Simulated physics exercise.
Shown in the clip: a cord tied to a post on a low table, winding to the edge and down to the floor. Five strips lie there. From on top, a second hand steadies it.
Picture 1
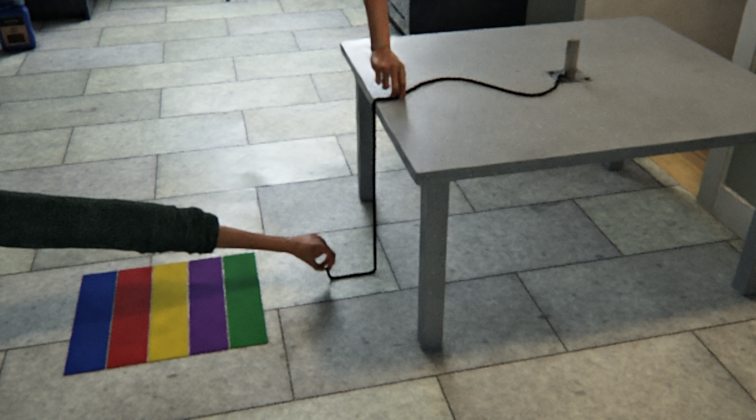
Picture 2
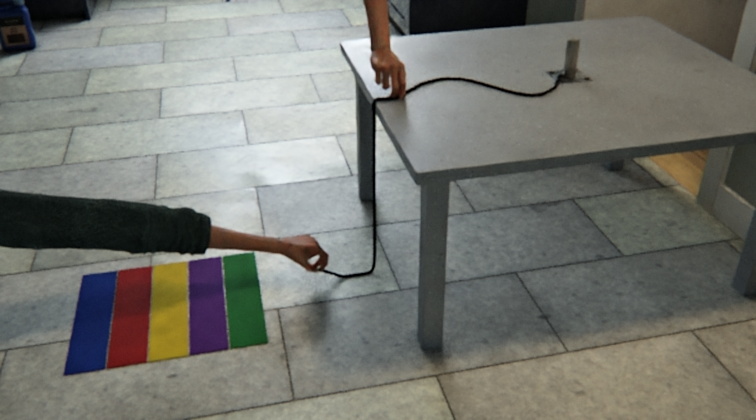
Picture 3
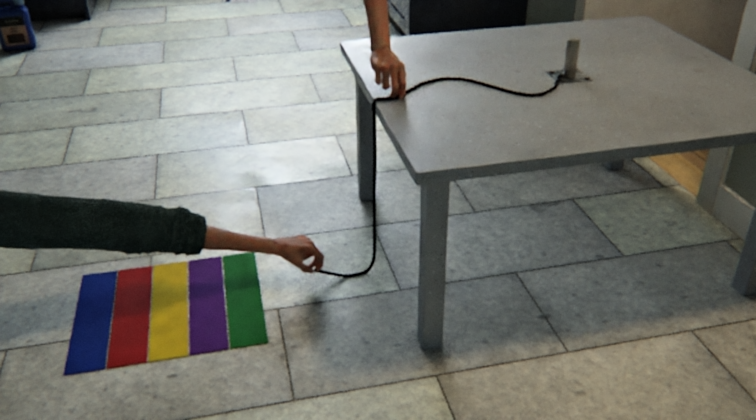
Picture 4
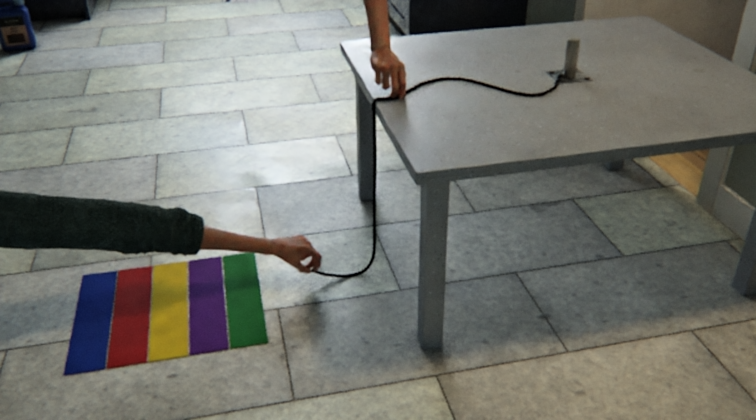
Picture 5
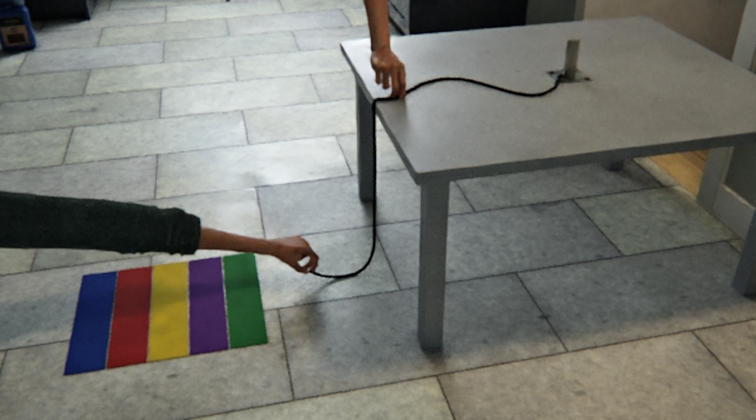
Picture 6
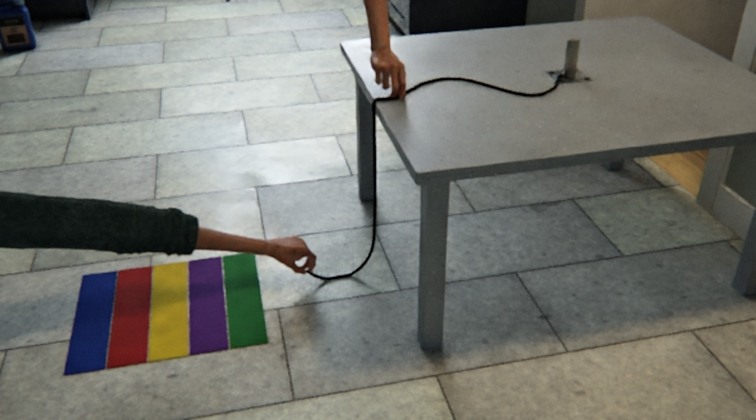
On a tiled floor beside a low table, a hand drew the end of a dark cord slightly left toward five coloured strips, green nearest, while another hand stayed at the table's edge.
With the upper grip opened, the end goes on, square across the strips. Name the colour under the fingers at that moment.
Red.
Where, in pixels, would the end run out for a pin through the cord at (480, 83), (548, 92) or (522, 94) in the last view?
Per try (px, approx.): (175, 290); (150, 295); (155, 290).
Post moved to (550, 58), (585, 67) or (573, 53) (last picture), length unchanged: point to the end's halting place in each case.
Pixels, try by try: About (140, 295), (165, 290), (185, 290).
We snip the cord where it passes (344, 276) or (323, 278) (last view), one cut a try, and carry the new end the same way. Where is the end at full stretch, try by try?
Going through both, you get (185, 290) and then (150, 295).
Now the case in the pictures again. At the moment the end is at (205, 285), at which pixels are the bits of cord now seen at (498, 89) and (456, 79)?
First point (465, 86), second point (418, 92).
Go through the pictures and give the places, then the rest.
In the first frame, end (326, 268); green (247, 327); purple (208, 333); yellow (169, 339); red (128, 345); blue (87, 352).
In the second frame, end (319, 269); cord through (551, 89) (486, 85) (415, 87) (374, 126) (374, 195) (374, 262).
In the third frame, end (314, 270).
In the fourth frame, end (312, 270); cord through (551, 89) (486, 85) (415, 87) (374, 126) (375, 195) (371, 262).
In the fifth frame, end (310, 270).
In the sixth frame, end (307, 271); cord through (551, 89) (486, 85) (415, 87) (374, 126) (375, 195) (366, 262).
Soon after, end near (205, 285); over purple.
After that, end near (157, 292); over yellow.
At the stop, end near (127, 296); over red. It halts on the red strip.
